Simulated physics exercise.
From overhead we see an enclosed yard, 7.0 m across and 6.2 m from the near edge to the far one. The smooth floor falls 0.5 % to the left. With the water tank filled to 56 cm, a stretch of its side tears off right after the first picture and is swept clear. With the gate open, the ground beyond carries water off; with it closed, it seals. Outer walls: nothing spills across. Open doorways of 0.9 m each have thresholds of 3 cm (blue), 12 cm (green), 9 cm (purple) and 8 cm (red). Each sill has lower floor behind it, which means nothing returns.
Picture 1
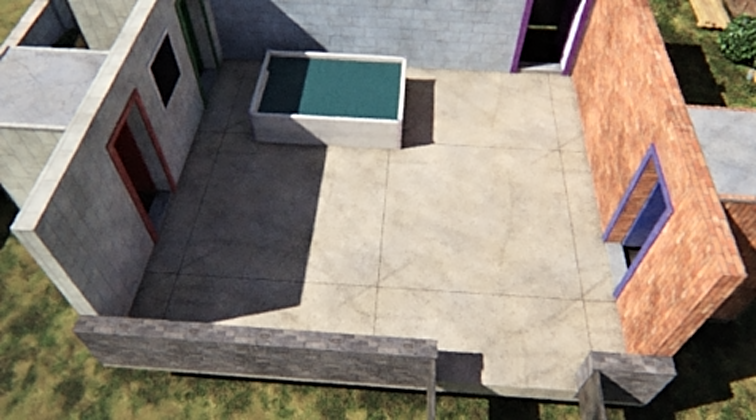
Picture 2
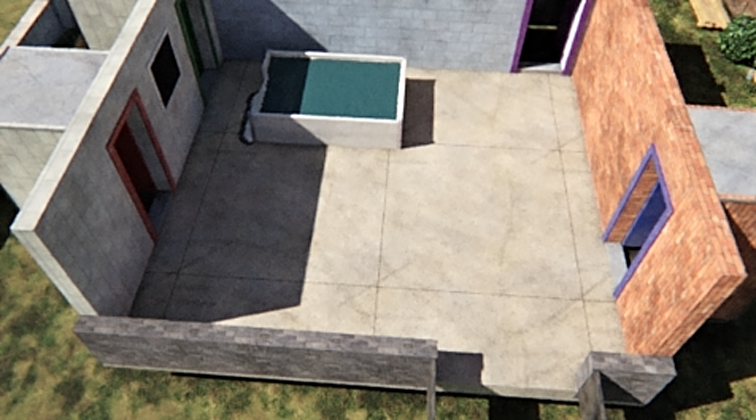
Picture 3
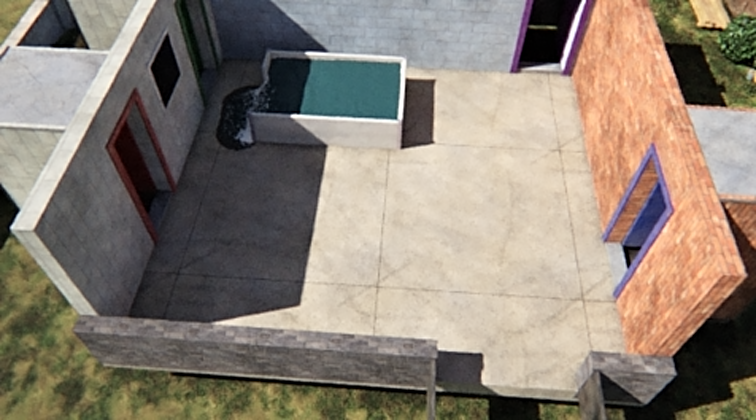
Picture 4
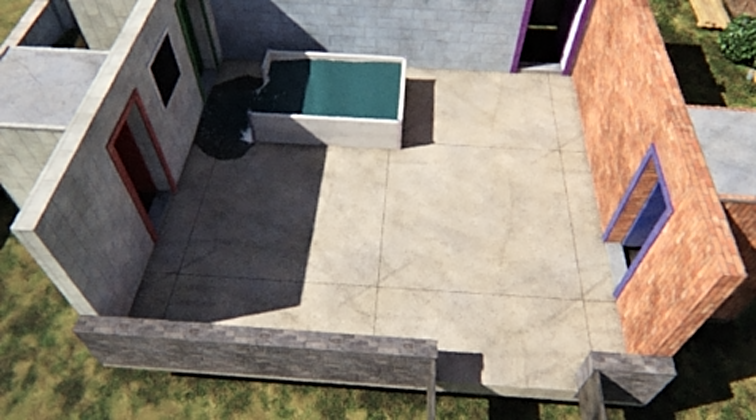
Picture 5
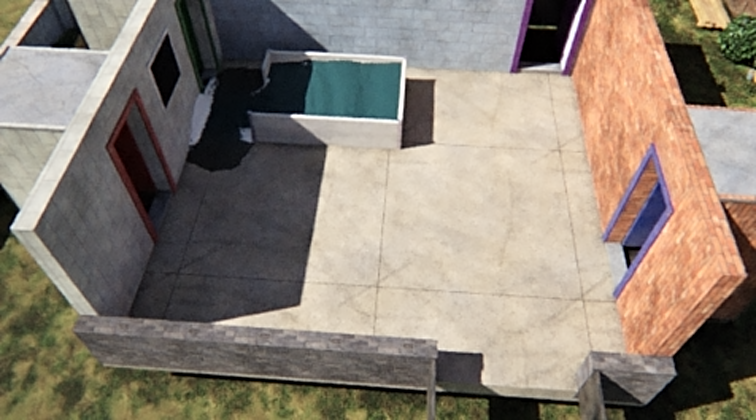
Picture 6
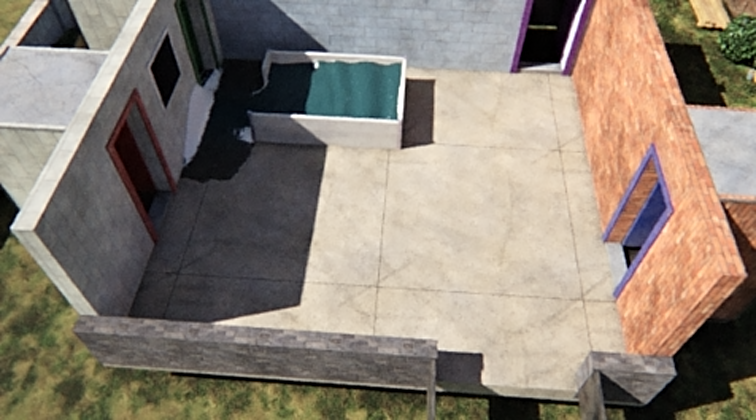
Dark water poured out of the left end of a pale, box-shaped tank in a walled yard, spreading across the concrete to the left wall and along it, while the tank still looked mostly full.
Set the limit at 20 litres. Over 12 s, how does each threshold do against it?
At the blue door the water goes past it. At the green door the water goes past it. At the purple door the water stays short of it. At the red door the water stays short of it.
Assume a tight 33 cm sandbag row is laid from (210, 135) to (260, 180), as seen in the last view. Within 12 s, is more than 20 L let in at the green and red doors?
Against the limit, the green door goes beyond it and the red door stays within it.
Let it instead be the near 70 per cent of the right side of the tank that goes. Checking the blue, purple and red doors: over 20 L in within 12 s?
Outcomes - blue: Exceeded, purple: Exceeded, red: Not exceeded.
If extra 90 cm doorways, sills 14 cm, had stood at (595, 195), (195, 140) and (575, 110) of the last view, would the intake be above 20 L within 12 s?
Result in order - not enough, more than that, not enough.
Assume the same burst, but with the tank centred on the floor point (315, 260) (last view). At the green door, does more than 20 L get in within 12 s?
Then the green door stays within it.
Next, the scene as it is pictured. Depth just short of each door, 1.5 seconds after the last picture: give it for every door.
Blue 0 cm, green 26 cm, purple 0 cm, red 10 cm.
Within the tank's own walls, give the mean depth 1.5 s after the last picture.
It averages close to 30 centimetres.
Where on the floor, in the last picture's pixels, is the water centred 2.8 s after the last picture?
Pixel position near (283, 146).
Then, 0.7 s after the last picture water covers 10 % of the floor and is deepest (42 cm) near (202, 117); blue door not reached, green door 27 cm at the sill, 49 L in, purple door not reached, red door 7 cm at the sill, 0 L in.
Then, 1.5 s after the last picture water covers 25 % of the floor and is deepest (38 cm) near (210, 124); blue door not reached, green door 26 cm at the sill, 118 L in, purple door not reached, red door 10 cm at the sill, 0 L in.
Then, 2.8 s after the last picture water covers 40 % of the floor and is deepest (28 cm) near (223, 62); blue door not reached, green door 20 cm at the sill, 197 L in, purple door not reached, red door 8 cm at the sill, 2 L in.
Then, 6.3 s after the last picture water covers 80 % of the floor and is deepest (15 cm) near (221, 67); blue door 6 cm at the sill, 1 L in, green door 13 cm at the sill, 238 L in, purple door 5 cm at the sill, 1 L in, red door 5 cm at the sill, 3 L in.
Then, 11.3 s after the last picture water covers 100 % of the floor and is deepest (8 cm) near (219, 73); blue door 5 cm at the sill, 48 L in, green door 7 cm at the sill, 239 L in, purple door 5 cm at the sill, 1 L in, red door 3 cm at the sill, 3 L in.
